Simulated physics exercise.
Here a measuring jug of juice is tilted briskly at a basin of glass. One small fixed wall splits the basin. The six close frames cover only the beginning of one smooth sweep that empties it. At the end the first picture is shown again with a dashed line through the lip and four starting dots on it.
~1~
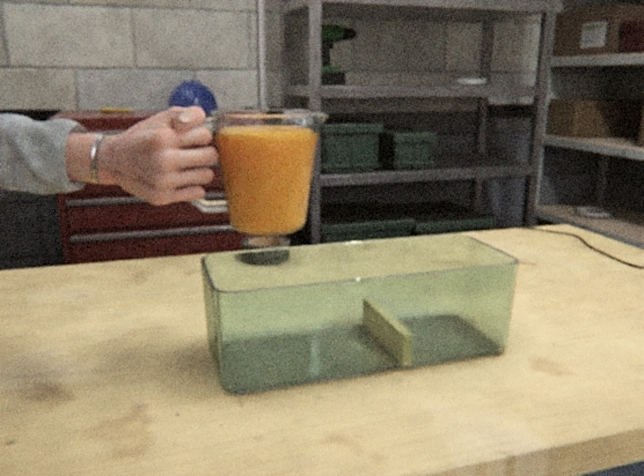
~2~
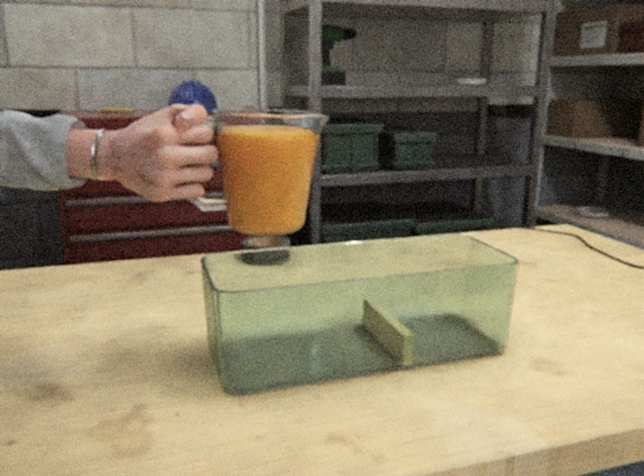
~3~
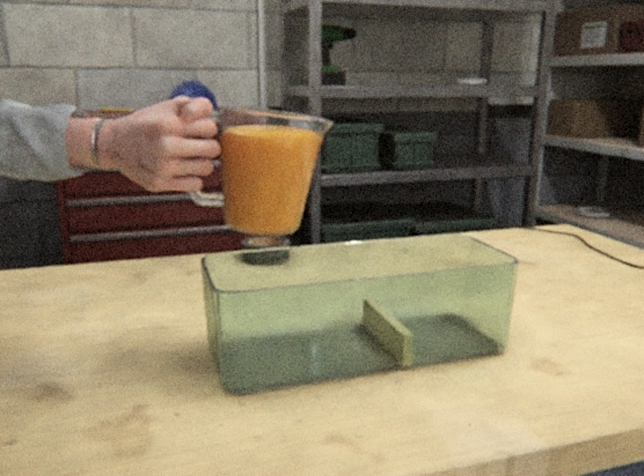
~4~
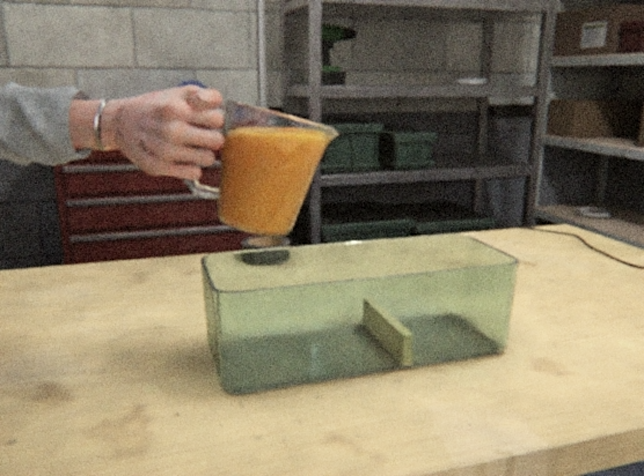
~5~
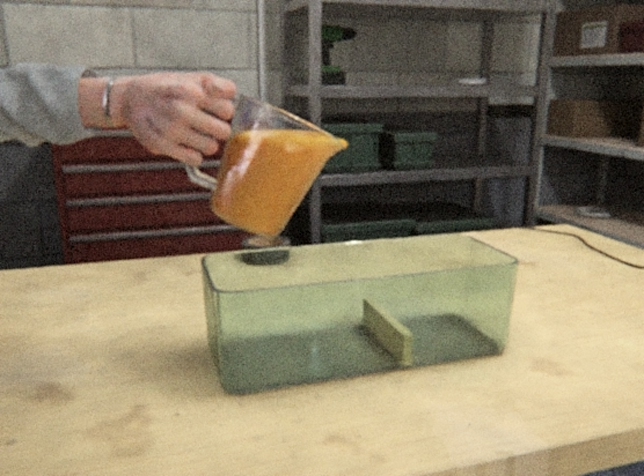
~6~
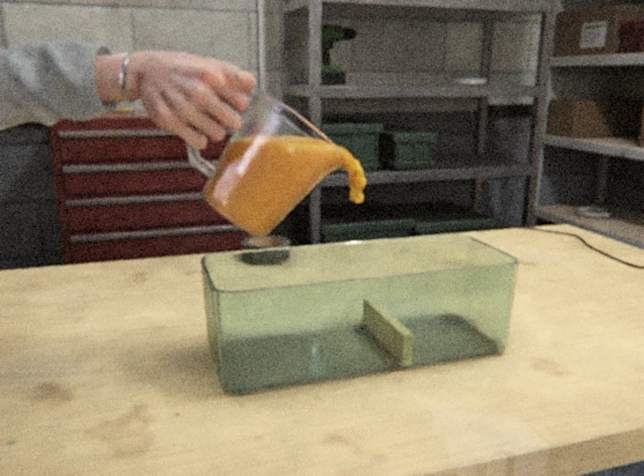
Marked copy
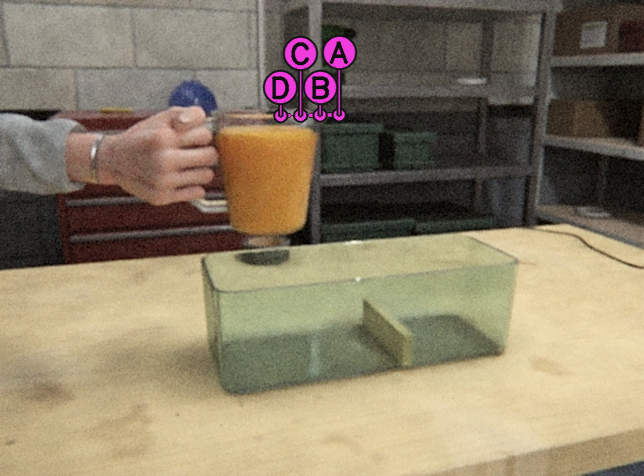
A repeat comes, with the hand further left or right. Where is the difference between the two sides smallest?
Go for A.
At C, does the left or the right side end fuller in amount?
More ends on the left.
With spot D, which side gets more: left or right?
The left side.
In magenta, A at (339, 114); B at (320, 115); C at (300, 115); D at (280, 115).
With A, about 47 % ends left of the wall and 52 % right of it.
With B, about 73 % ends left of the wall and 26 % right of it.
With C, about 92 % ends left of the wall and 7 % right of it.
With D, about 91 % ends left of the wall and 8 % right of it.
